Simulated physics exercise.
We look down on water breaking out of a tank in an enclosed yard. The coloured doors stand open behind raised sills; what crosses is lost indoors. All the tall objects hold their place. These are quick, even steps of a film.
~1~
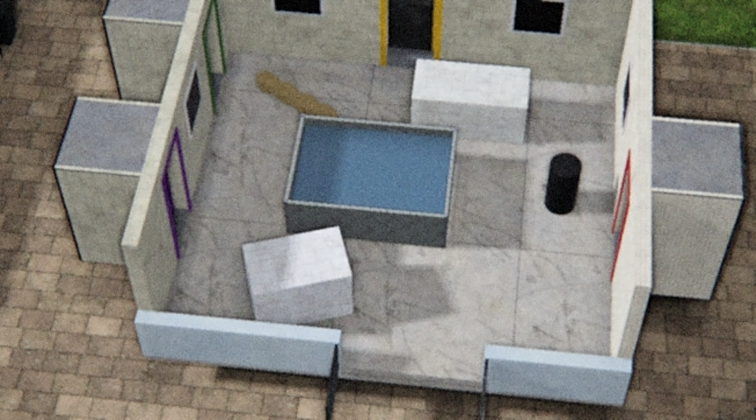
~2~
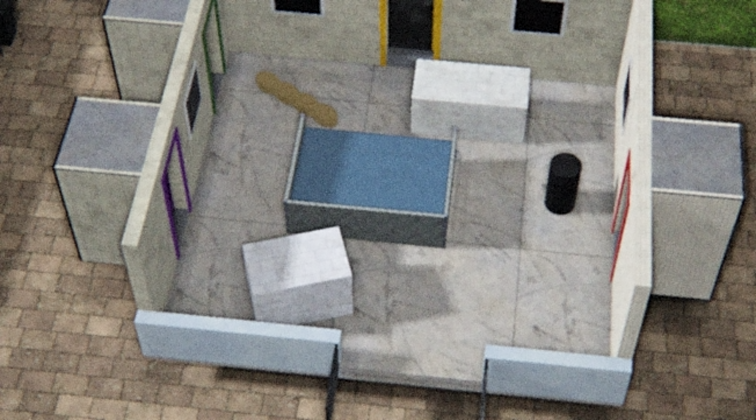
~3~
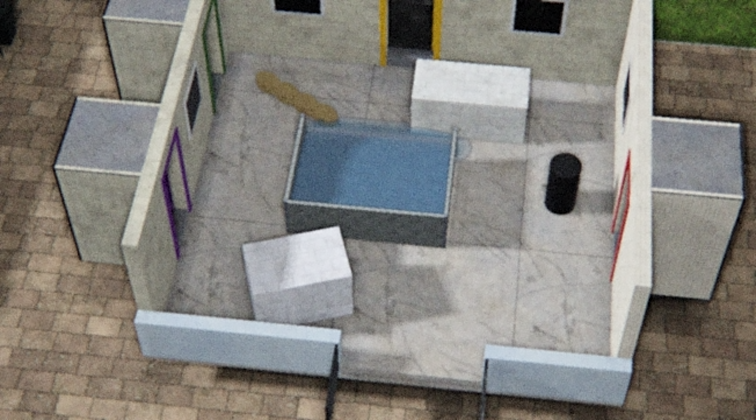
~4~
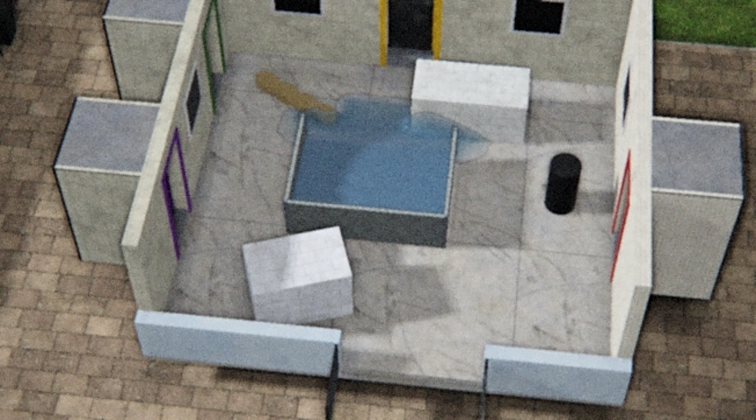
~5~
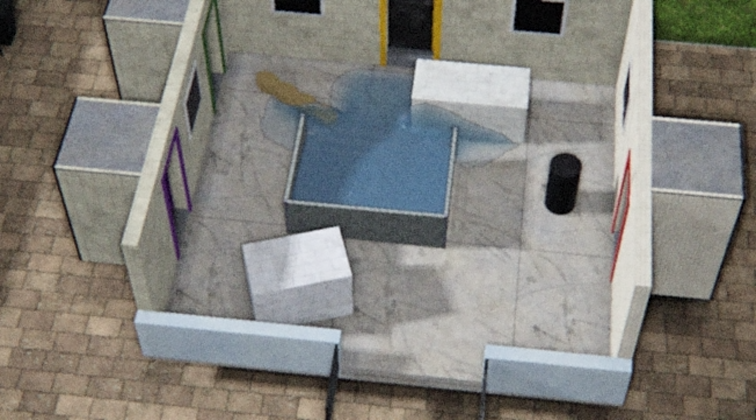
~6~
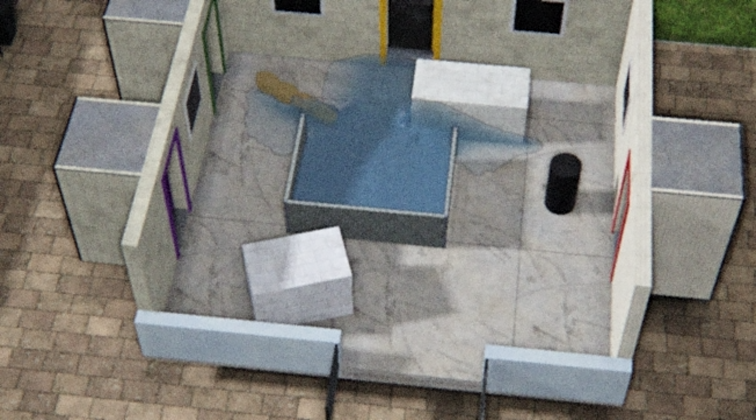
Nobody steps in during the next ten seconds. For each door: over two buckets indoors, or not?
The yellow door floods; the purple door holds within the limit; the red door holds within the limit; the green door floods.
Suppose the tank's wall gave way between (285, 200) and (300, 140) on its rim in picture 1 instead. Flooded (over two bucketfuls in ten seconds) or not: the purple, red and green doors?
One by one: The purple one passes that mark, the red one takes less, the green one is over.
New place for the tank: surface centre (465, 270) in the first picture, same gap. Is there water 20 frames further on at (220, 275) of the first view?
At that place: No water.
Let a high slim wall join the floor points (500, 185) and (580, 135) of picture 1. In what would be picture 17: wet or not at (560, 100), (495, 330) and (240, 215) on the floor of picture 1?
In turn: Wet, free of water, dry.
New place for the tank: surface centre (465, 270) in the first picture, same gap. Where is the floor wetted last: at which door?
I say the purple-painted one.
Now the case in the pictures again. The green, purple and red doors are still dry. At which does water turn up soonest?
It is the green-painted one.
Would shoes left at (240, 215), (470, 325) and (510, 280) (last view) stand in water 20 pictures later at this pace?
In that order: Under water, not flooded, under water.
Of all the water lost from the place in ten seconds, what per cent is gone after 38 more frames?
Some 65 per cent.
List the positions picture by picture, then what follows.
The first frame shows the water tank at (372, 168) is whole and still.
In the second frame, the front is at a hidden place, out from the gap on the water tank's far side.
In the third frame, the front is at (466, 146), out from the gap on the water tank's far side.
In the fourth frame, the front is at (489, 141), out from the gap on the water tank's far side.
In the fifth frame, water pours out on the water tank's far side and has run to (516, 144).
In the sixth frame, water pours out on the water tank's far side and has run to (539, 146).
A moment on, water covers 30 % of the floor; the yellow door over two buckets in, the purple door not reached, the red door not reached, the green door under two buckets in.
Next, water covers 45 % of the floor; the yellow door far over two buckets in, the purple door not reached, the red door wet at the sill, nothing in, the green door far over two buckets in.
Then, water covers 60 % of the floor; the yellow door far over two buckets in, the purple door wet at the sill, nothing in, the red door wet at the sill, nothing in, the green door far over two buckets in.
Later, water covers 90 % of the floor; the yellow door far over two buckets in, the purple door wet at the sill, nothing in, the red door wet at the sill, nothing in, the green door far over two buckets in.
In the end, water covers 95 % of the floor; the yellow door far over two buckets in, the purple door wet at the sill, nothing in, the red door wet at the sill, nothing in, the green door far over two buckets in.
